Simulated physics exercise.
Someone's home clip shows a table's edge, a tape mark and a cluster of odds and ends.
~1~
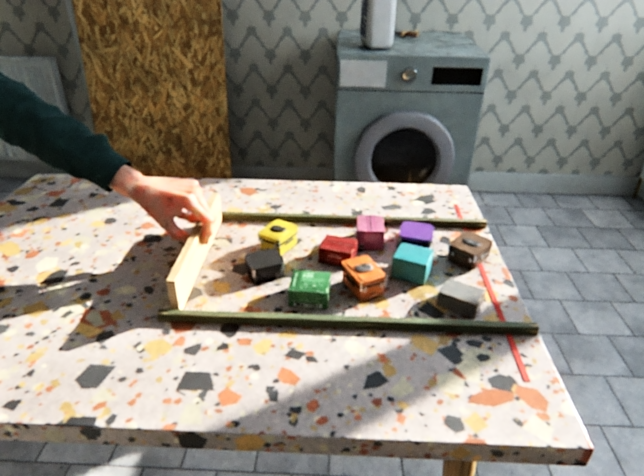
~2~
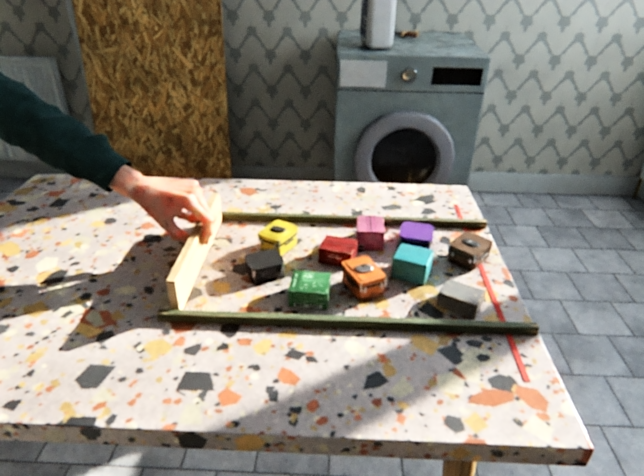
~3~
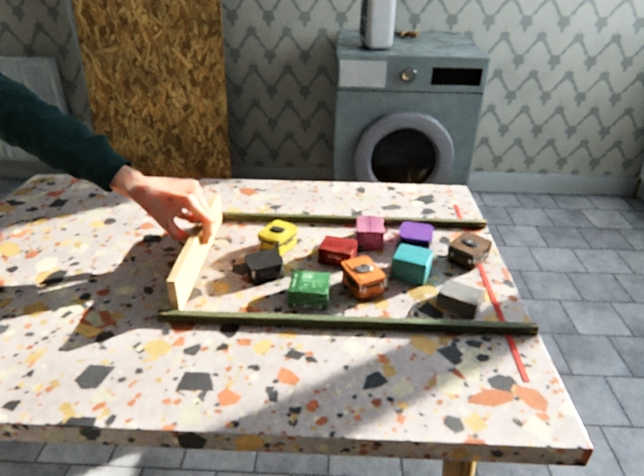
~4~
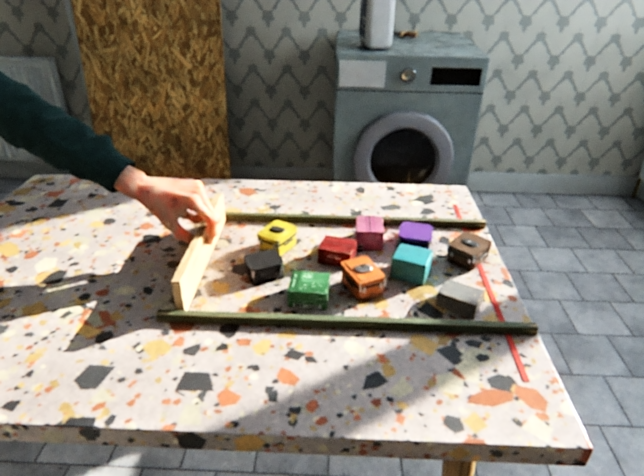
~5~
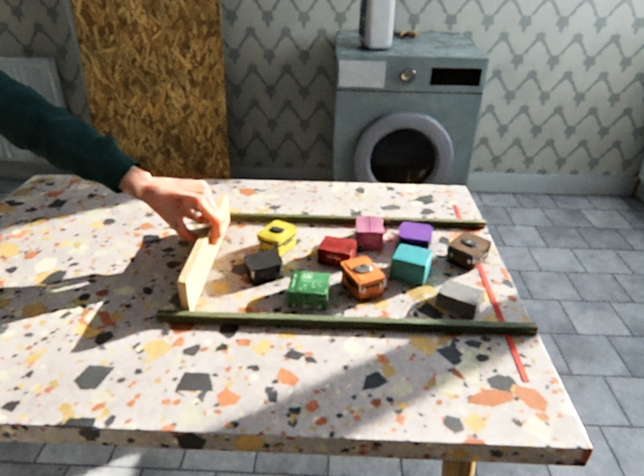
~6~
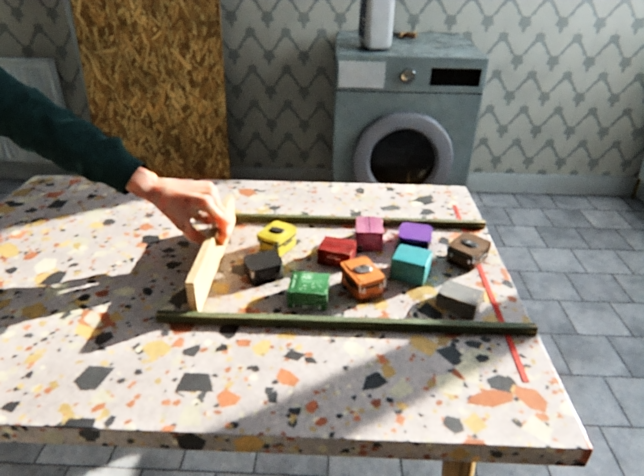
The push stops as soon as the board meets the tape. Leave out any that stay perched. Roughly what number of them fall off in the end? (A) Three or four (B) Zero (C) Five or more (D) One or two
Option C: Five or more.
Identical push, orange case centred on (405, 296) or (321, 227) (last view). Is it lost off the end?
Well, the orange case is gone in the first case and stays aboard in the second.
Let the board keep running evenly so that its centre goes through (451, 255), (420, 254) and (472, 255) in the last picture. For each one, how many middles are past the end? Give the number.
In order: 4, 0, 7.
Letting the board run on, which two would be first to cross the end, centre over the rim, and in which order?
With the earliest first, you get the grey block and after it the purple case.
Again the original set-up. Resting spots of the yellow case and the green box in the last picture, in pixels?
The yellow case comes to rest close to (488, 242), while the green box rests close to (518, 299).
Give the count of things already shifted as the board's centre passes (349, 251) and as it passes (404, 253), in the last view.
That makes 8 at the first spot and 10 at the second.
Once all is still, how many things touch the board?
Count: 3.
Early on, none off yet; brown case at rest near (468, 252); grey block at rest near (460, 299); purple case at rest near (415, 238).
A while later, none off yet; brown case at rest near (468, 252); grey block moving near (468, 299); purple case travelled about its own width near (437, 238).
Further along, none off yet; brown case travelled about its own width near (501, 250); grey block leaning well over near (542, 317); purple case travelled well along near (495, 230).
Finally, the number that fall off is five or more; lost, red box, orange case, pink box, turquoise block, purple case, grey block and brown case.
